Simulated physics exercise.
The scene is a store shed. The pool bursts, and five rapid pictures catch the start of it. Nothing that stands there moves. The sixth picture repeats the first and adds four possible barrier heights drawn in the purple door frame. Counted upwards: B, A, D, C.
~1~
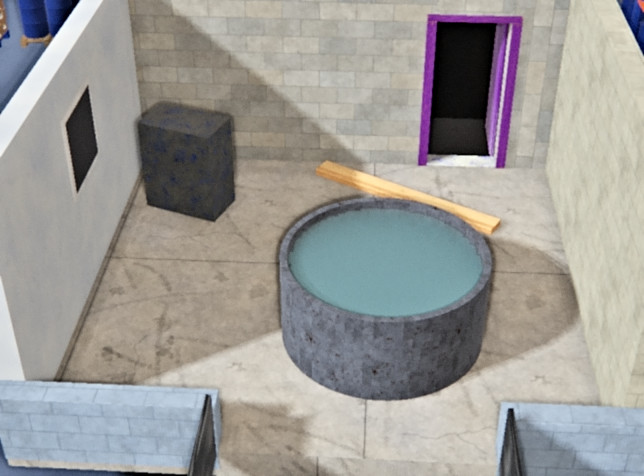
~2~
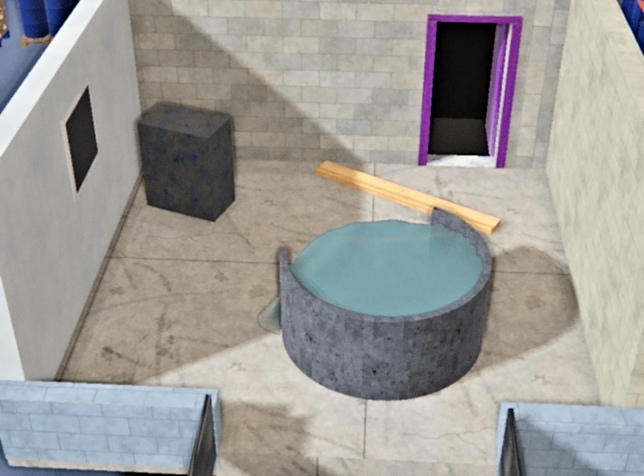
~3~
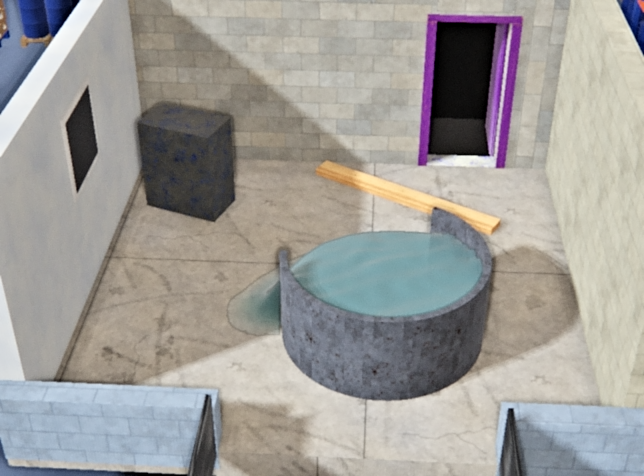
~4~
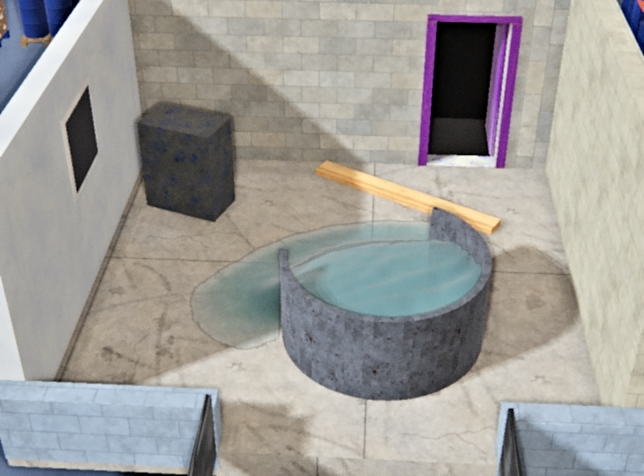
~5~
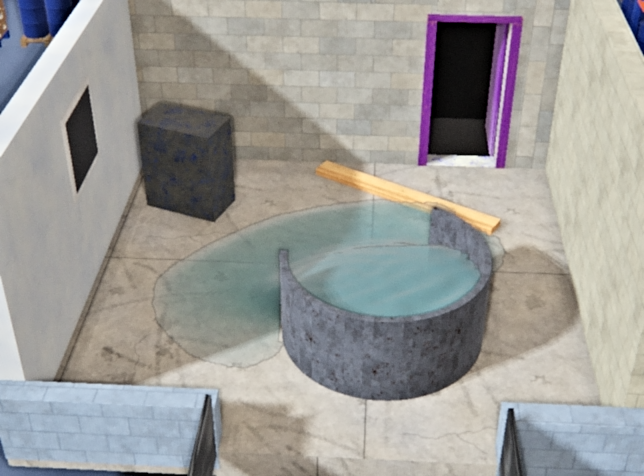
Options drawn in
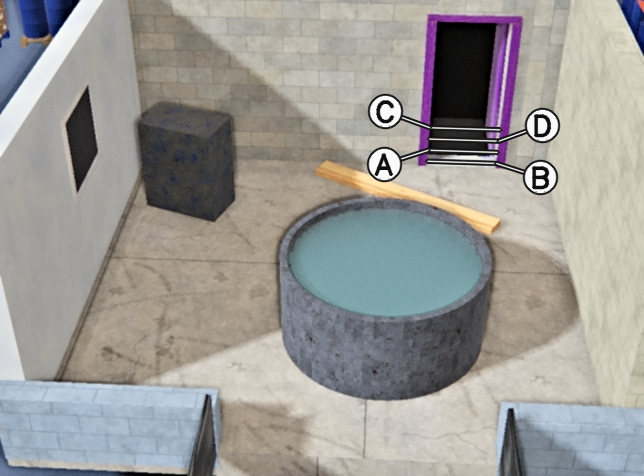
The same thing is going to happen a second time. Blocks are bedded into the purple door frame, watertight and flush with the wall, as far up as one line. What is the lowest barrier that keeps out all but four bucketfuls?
Take A.
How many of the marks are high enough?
Three of them.
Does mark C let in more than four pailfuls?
No, not at all.
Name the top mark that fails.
That would be B.
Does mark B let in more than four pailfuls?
Yes.
On the marked copy, A at (462, 151); B at (461, 162); C at (465, 128); D at (463, 140); from the bottom up B, A, D, C.
Choosing A, a splash gets over, under a bucket.
Choosing B, about 12 bucketfuls get in.
Choosing C, nothing gets over.
Choosing D, nothing gets over.
